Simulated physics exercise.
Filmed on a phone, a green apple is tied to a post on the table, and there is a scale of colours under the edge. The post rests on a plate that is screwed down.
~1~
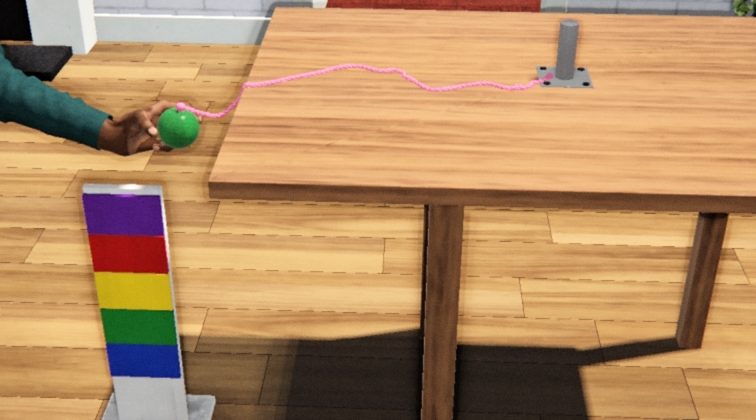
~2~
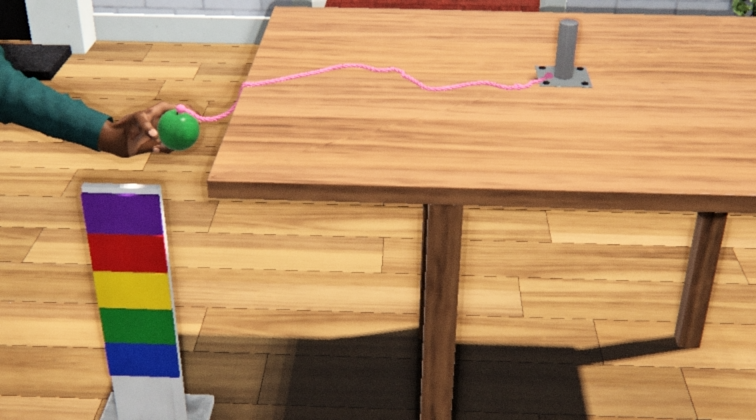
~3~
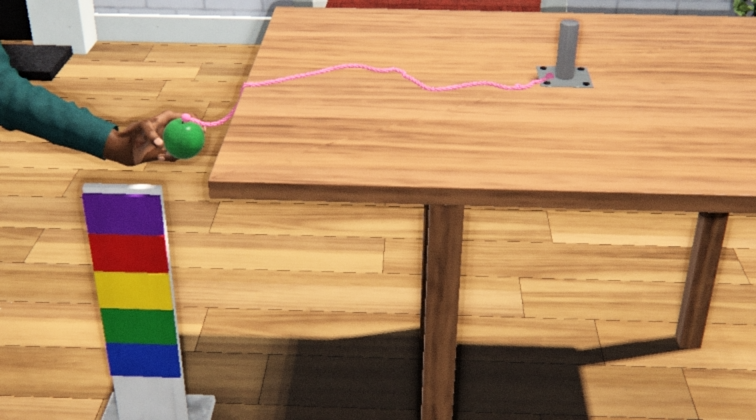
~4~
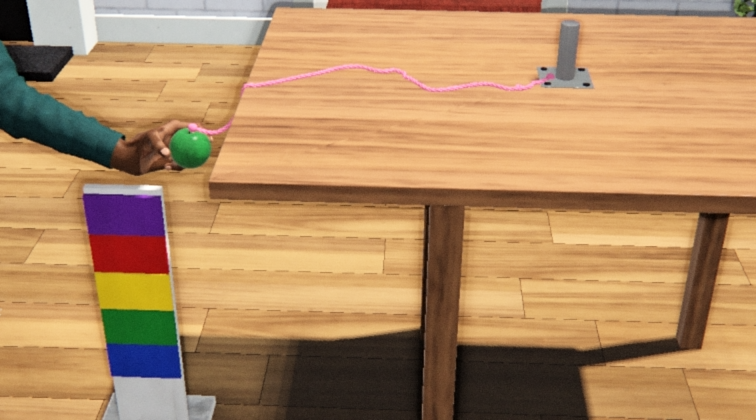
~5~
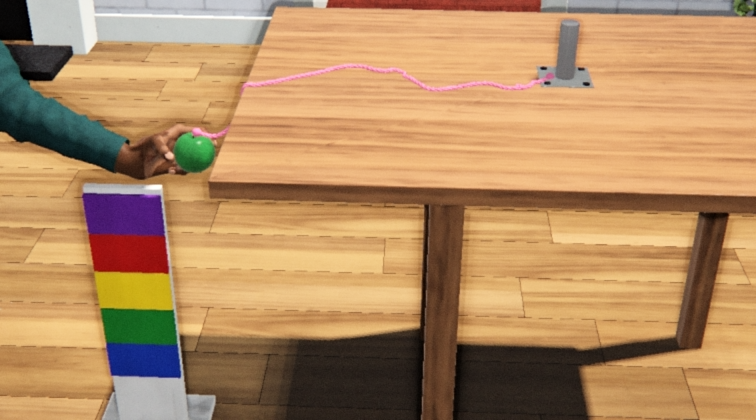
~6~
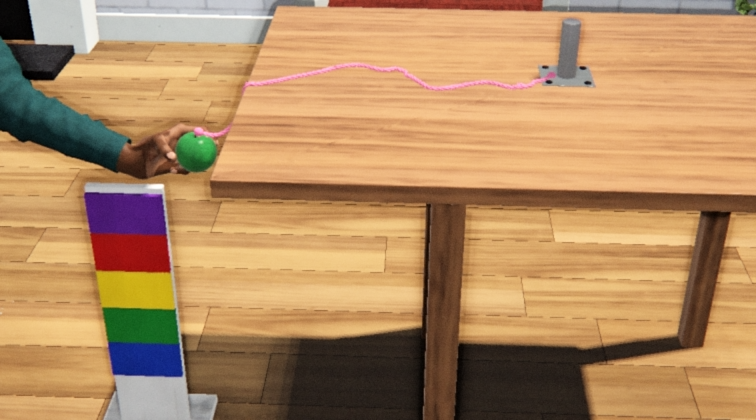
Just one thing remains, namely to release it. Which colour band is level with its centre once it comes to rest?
The red band.
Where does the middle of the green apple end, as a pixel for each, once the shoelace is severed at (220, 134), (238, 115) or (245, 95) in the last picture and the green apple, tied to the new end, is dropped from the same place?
Respectively (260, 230), (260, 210) and (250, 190).
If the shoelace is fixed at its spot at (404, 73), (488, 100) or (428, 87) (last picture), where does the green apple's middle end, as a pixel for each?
Roughly (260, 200), (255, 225) and (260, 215).
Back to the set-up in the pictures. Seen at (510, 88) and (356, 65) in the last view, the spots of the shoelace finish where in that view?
Final positions are (475, 78) and (284, 85), in that order.
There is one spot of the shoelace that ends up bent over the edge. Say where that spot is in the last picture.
(324, 71), give or take.
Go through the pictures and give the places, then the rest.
The first frame shows green apple (179, 128); purple (123, 217); red (128, 255); yellow (133, 293); green (138, 328); blue (143, 362).
The second frame shows green apple (179, 130); shoelace through (525, 87) (459, 86) (403, 73) (327, 70) (254, 85).
The third frame shows green apple (184, 138).
The fourth frame shows green apple (190, 148); shoelace through (526, 88) (461, 87) (405, 74) (329, 71) (255, 86).
The fifth frame shows green apple (195, 152).
The sixth frame shows green apple (196, 152); shoelace through (528, 86) (462, 86) (406, 72) (330, 69) (257, 84).
Soon after, apple near (212, 254); level with red.
Then, apple near (297, 239); level with red.
Further on, apple near (238, 254); level with red.
At rest, apple near (249, 254); level with red. Its middle rests at the red band.
